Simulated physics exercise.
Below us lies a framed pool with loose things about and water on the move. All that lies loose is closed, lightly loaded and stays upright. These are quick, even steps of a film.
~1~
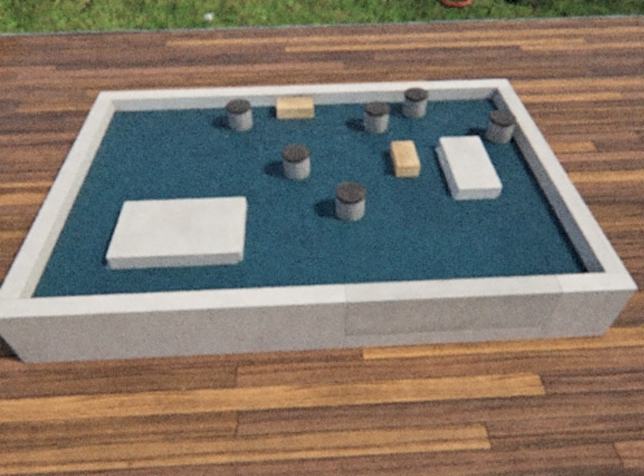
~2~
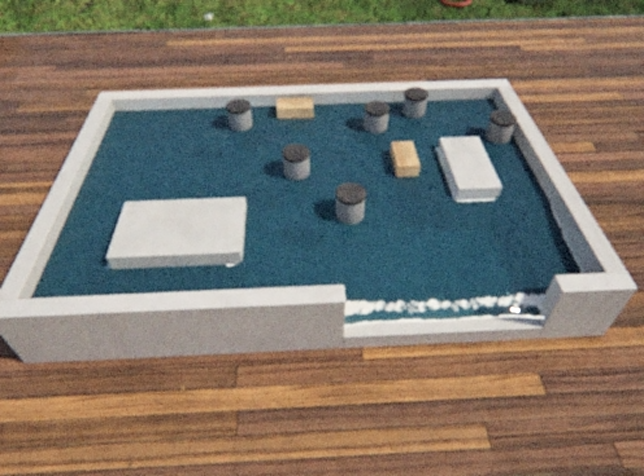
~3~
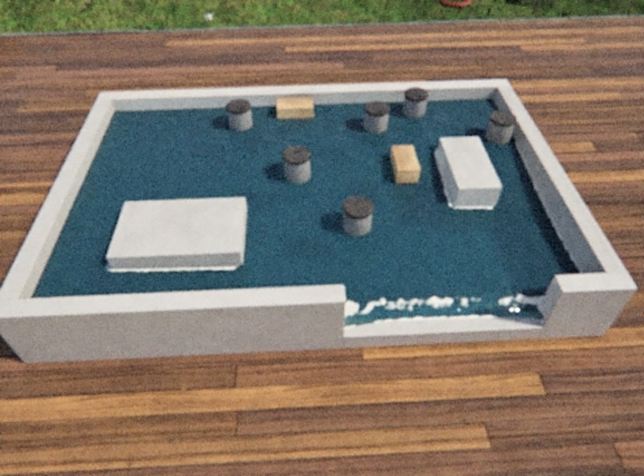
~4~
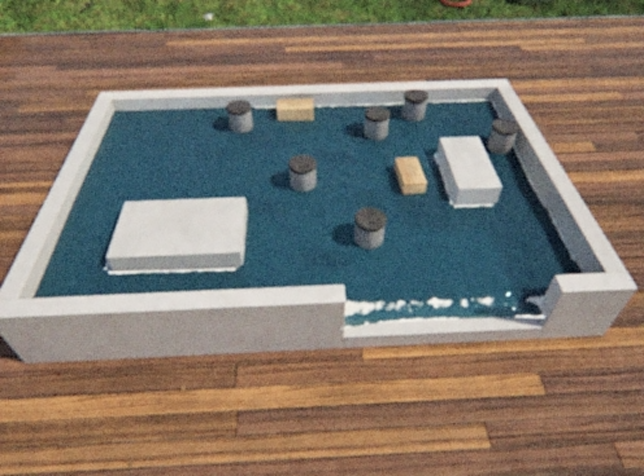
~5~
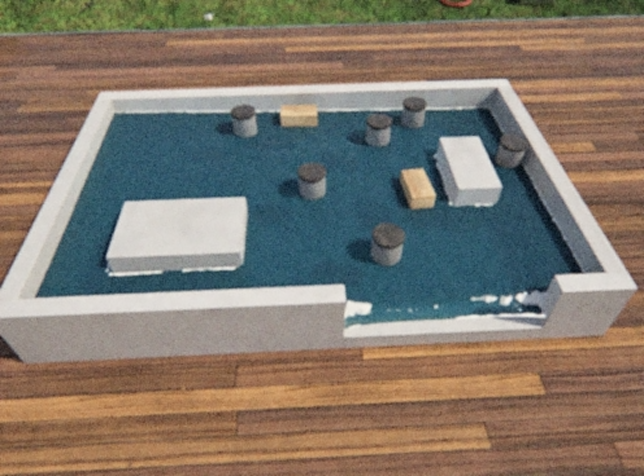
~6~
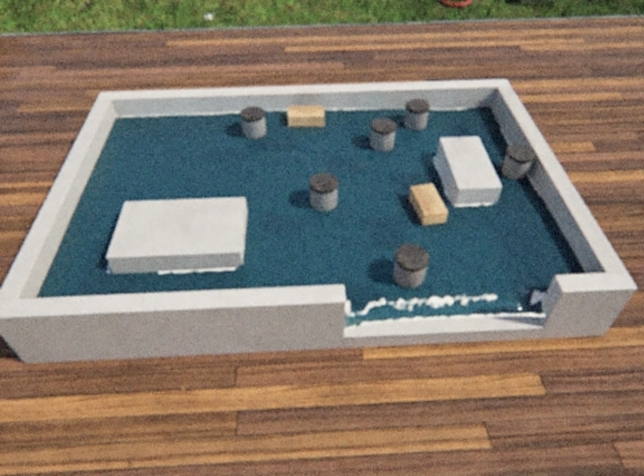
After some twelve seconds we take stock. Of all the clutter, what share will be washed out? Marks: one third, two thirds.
That comes to one to two thirds.
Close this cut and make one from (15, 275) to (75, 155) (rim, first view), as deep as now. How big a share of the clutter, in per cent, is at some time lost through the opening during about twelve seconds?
Near 20 in a hundred.
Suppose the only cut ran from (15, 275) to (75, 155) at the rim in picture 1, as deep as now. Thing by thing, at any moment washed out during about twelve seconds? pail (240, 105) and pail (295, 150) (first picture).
One after the other: Yes, out.
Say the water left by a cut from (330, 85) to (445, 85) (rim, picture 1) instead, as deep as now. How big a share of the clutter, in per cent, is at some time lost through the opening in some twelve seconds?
Some 100 per cent.
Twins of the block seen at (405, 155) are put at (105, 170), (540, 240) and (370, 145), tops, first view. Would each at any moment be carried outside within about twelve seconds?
In that order: No, carried outside, gone.
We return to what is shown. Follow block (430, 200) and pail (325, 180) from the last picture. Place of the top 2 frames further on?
Close to (449, 225) and (352, 198).
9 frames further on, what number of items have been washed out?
It comes to 2.
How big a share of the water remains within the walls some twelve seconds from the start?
Roughly 46 per cent.
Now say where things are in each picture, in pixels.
A pail at (351, 192), afloat; a block at (405, 153), afloat; 0 of 8 have shifted, in the first picture.
A pail at (351, 193), afloat; a block at (405, 153) floats; 0 of 8 have shifted, in the second picture.
A pail at (358, 206), afloat, close to its start; a block at (406, 158) floats; 1 of 8 have shifted, in the third picture.
A pail at (371, 218), afloat, close to its start; a block at (411, 170), afloat, close to its start; 4 of 8 have shifted, in the fourth picture.
A pail at (389, 235), afloat, a stride from its start; a block at (418, 183), afloat, close to its start; 7 of 8 have shifted, in the fifth picture.
A pail at (412, 256) floats, a stride from its start; a block at (429, 199), afloat, a stride from its start; 8 of 8 have shifted, in the sixth picture.
A moment on, 1 of 8 are out; 7 afloat.
Next, 2 of 8 are out; 6 afloat.
Later, 4 of 8 are out; 4 afloat.
In the end, 4 of 8 are out; 4 afloat.
